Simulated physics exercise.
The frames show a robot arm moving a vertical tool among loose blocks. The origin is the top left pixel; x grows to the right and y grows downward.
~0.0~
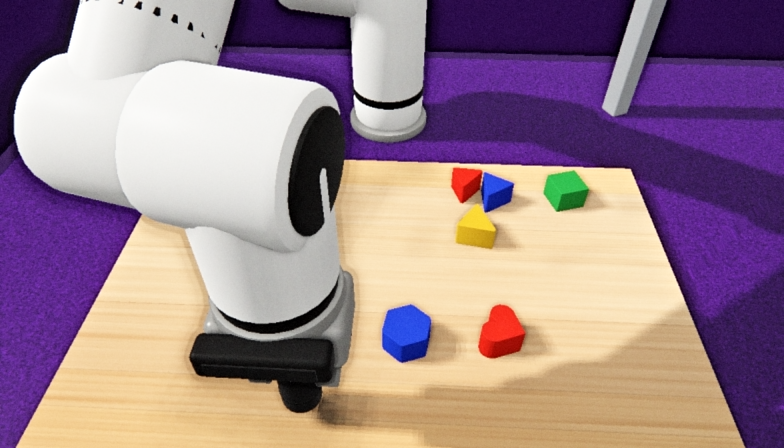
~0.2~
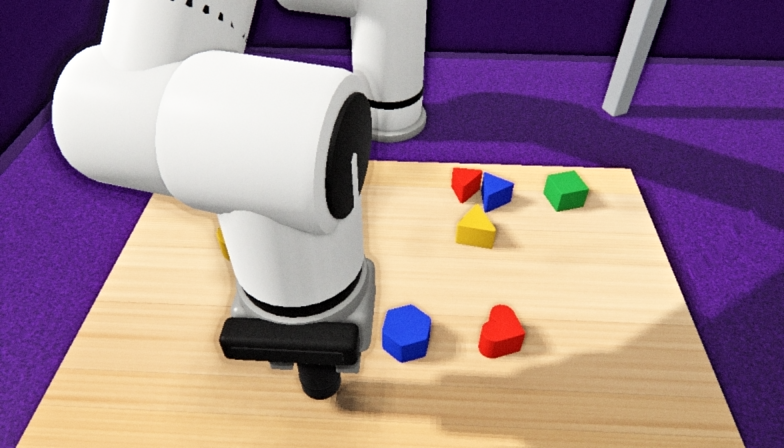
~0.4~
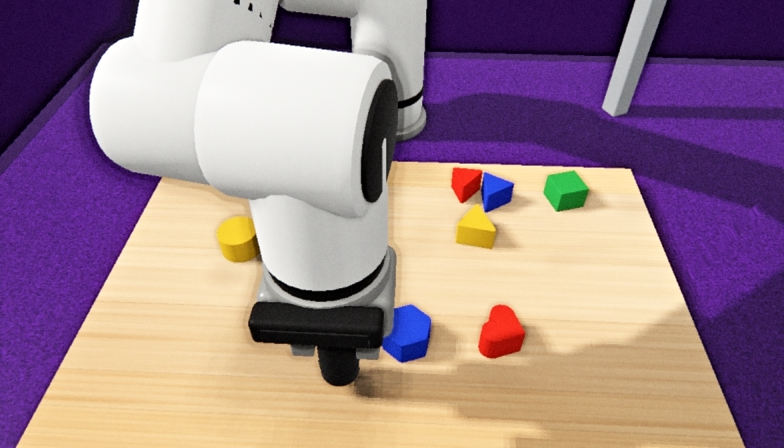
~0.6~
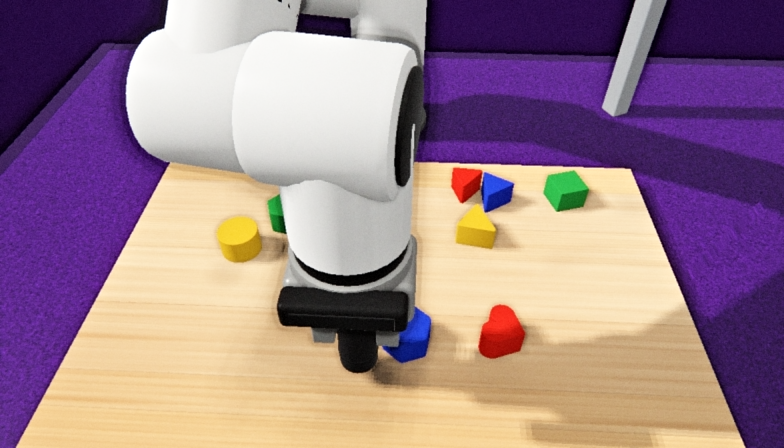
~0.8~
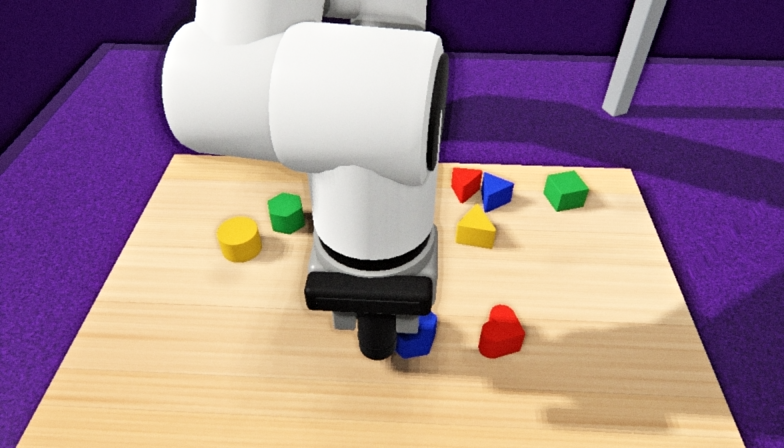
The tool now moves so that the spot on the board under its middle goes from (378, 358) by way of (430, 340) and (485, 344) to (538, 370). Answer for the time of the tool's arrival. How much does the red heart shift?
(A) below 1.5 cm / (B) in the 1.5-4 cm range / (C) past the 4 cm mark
Choice C: Past the 4 cm mark.
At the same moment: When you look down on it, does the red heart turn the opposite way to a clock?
Yes, that is how it ends up.
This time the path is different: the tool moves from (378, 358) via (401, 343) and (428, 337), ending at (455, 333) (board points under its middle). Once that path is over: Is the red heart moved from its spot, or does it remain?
It stays.
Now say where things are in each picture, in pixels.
The first picture shows tool's lower end at (302, 396); blue six-sided block at (407, 324); red heart at (503, 324).
The second picture shows tool at (322, 383); blocks still.
The third picture shows tool at (340, 370); blocks still.
The fourth picture shows tool at (359, 358); blocks still.
The fifth picture shows tool at (378, 345); blue six-sided block partly hidden; red heart at (503, 324).
The first path, step by step. One third of the way, tool at (432, 328); blue six-sided block at (460, 299).
Two thirds of the way, tool at (488, 332); blue six-sided block at (478, 291), turned 35° anticlockwise; red heart at (523, 331), turned 20° anticlockwise.
At the end, tool at (543, 358); blue six-sided block at (478, 291), turned 35° anticlockwise; red heart at (575, 343), turned 45° anticlockwise.
